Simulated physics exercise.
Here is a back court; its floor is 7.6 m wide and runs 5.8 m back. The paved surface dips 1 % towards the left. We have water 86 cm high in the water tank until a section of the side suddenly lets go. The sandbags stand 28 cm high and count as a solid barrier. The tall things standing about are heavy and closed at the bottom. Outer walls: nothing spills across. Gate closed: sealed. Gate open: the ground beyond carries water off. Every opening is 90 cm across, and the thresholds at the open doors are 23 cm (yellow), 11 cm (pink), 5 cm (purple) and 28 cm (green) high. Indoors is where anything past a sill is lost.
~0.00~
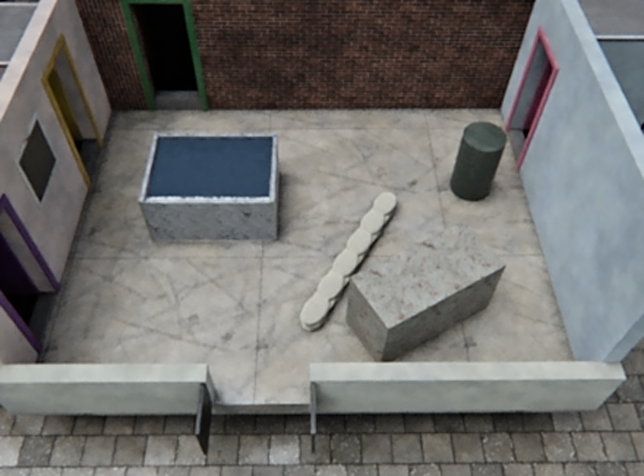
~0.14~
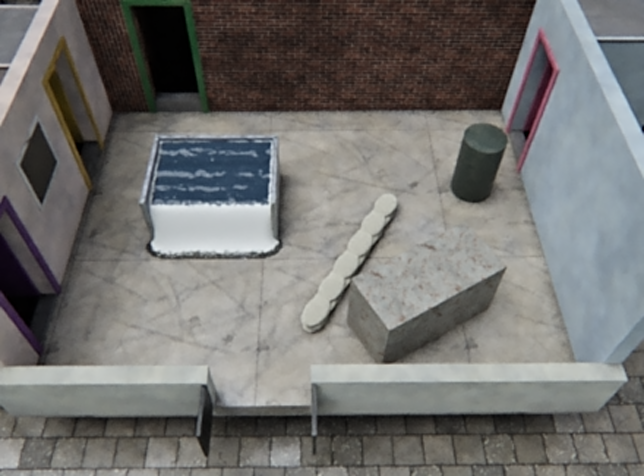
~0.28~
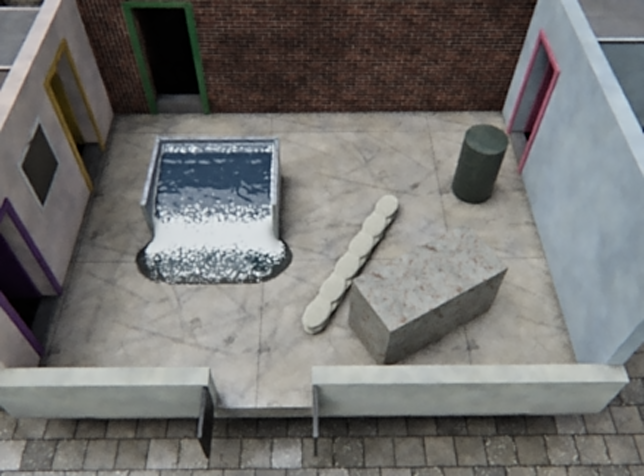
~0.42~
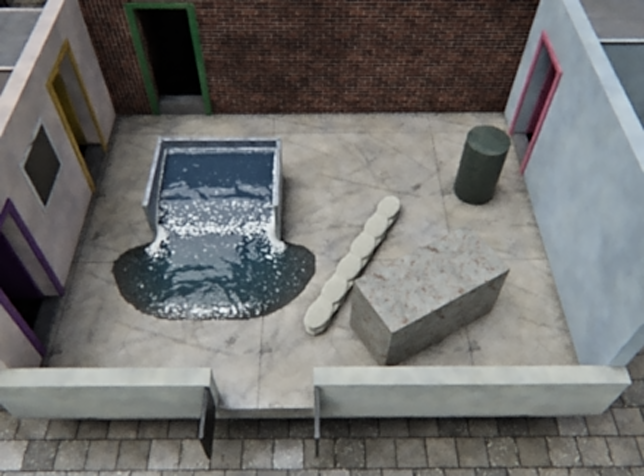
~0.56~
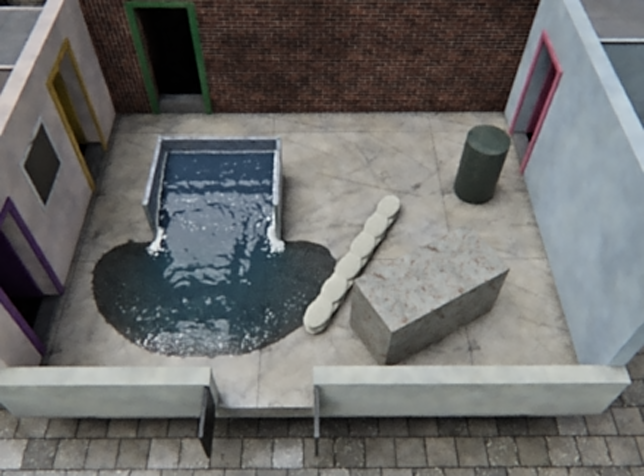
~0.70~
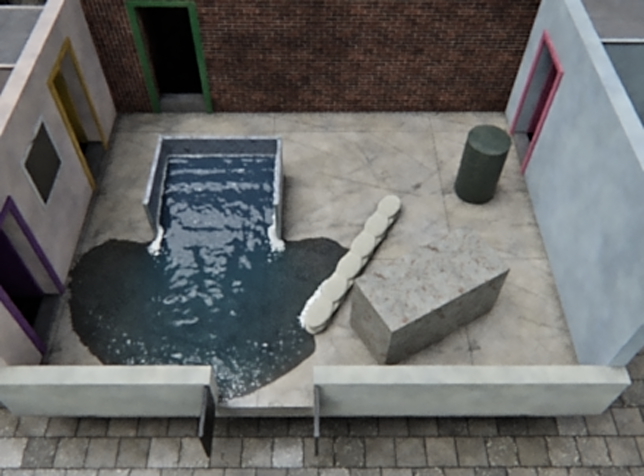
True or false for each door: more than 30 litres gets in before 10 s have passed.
Yellow door false, pink door false, purple door true, green door false.
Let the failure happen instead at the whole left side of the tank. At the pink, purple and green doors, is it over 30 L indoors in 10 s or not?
Then it goes pink fine, purple too high, green fine.
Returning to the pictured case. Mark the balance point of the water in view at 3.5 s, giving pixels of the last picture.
About (183, 292).
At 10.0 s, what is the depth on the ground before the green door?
Some 5.5 centimetres of depth.
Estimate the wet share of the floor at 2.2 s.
I'd say around 30 %.
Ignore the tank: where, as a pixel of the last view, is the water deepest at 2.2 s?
Close to (33, 391).
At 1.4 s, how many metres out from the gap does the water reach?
It comes to some 3.6 metres.
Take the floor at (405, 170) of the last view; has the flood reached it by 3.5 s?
Looks like it's not yet wet.
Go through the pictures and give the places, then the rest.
In the first picture, still water, 86 cm deep, in the water tank at (212, 170).
In the second picture, the front is at (151, 246), 1.0 m from the gap at (213, 229); 0.4 m2 of floor is under water; 85 cm left at the back of the water tank.
In the third picture, water pours out at (215, 231) and has run 1.2 m, to (142, 263); typically 13 cm deep outside, 76 cm at the water tank's back.
In the fourth picture, water pours out at (217, 234) and has run 1.6 m, to (127, 289); typically 12 cm deep outside, 72 cm at the water tank's back.
In the fifth picture, the front is at (147, 344), 2.0 m from the gap at (217, 233); 5.6 m2 of floor is under water; 68 cm left at the back of the water tank.
In the sixth picture, water pours out at (217, 233) and has run 2.7 m, to a hidden place; typically 7 cm deep outside, 59 cm at the water tank's back.
After 1.4 s water covers 25 % of the floor and is deepest (48 cm) near (33, 391); yellow door not reached, pink door not reached, purple door 10 cm at the sill, 3 L in, green door not reached.
After 2.2 s water covers 30 % of the floor and is deepest (44 cm) near (33, 391); yellow door not reached, pink door not reached, purple door 19 cm at the sill, 38 L in, green door not reached.
After 3.5 s water covers 40 % of the floor and is deepest (20 cm) near (60, 301); yellow door 4 cm at the sill, 0 L in, pink door not reached, purple door 16 cm at the sill, 118 L in, green door not reached.
After 6.0 s water covers 55 % of the floor and is deepest (14 cm) near (116, 118); yellow door 4 cm at the sill, 0 L in, pink door not reached, purple door 9 cm at the sill, 182 L in, green door 9 cm at the sill, 0 L in.
After 10.0 s water covers 75 % of the floor and is deepest (7 cm) near (100, 172); yellow door 7 cm at the sill, 0 L in, pink door not reached, purple door 6 cm at the sill, 200 L in, green door 5 cm at the sill, 0 L in.
